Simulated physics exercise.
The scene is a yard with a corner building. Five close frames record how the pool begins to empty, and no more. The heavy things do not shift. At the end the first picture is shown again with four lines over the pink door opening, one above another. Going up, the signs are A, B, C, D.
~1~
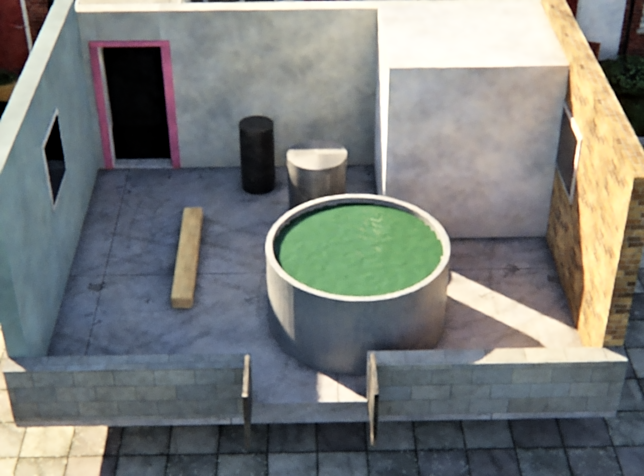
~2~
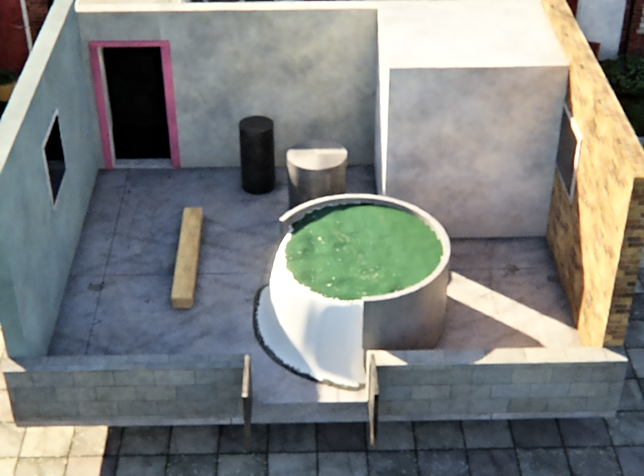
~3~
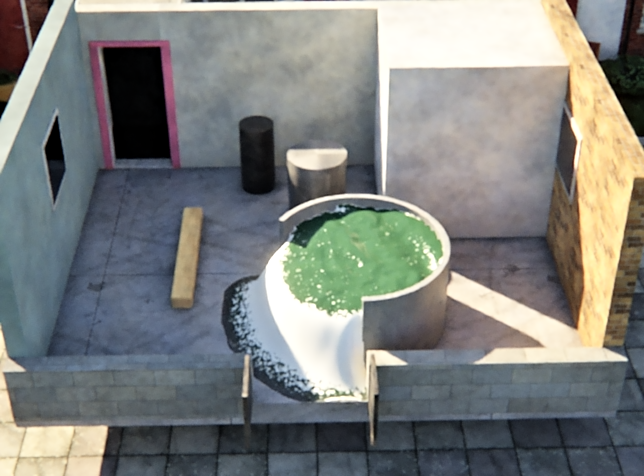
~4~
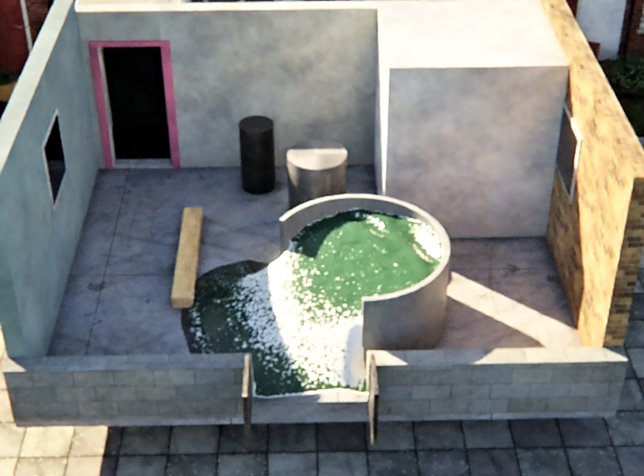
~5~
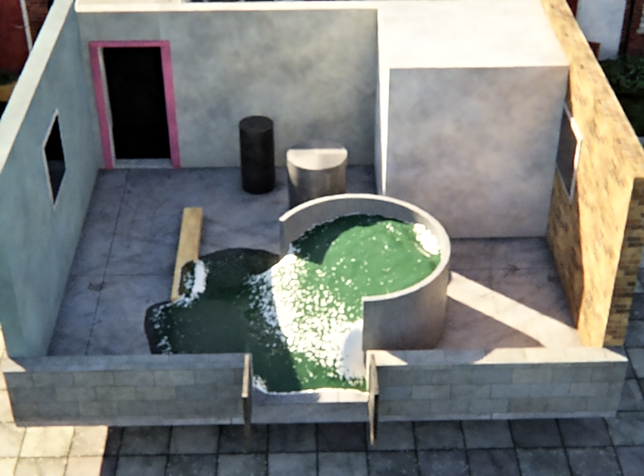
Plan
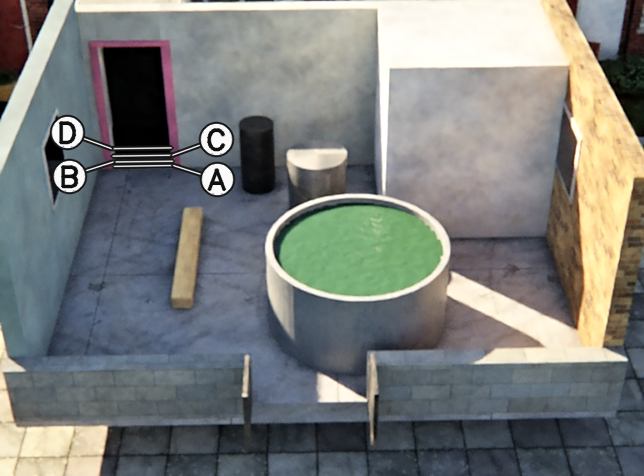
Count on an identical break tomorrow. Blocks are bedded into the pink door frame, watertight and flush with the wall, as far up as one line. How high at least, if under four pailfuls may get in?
Go for D.
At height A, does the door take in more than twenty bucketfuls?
Yes.
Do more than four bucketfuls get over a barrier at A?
Yes, it does.
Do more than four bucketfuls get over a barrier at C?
Yes, that goes wrong.
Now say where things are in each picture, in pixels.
Water in the pool at rest, its middle at (358, 249); foot of the pink doorway at (143, 168); open gate at (310, 349).
Water covers 3 % of the ground and shows as far out as (260, 303).
Water covers 7 % of the ground and shows as far out as (232, 297).
Water covers 13 % of the ground and shows as far out as (244, 264).
Water covers 19 % of the ground and shows as far out as (199, 259).
On the marked copy, A at (143, 165); B at (143, 161); C at (142, 155); D at (141, 148); from the bottom up A, B, C, D.
With A, dozens of bucketfuls pour in.
With B, dozens of bucketfuls pour in.
With C, about 13 bucketfuls get in.
With D, a bucket or two gets in.
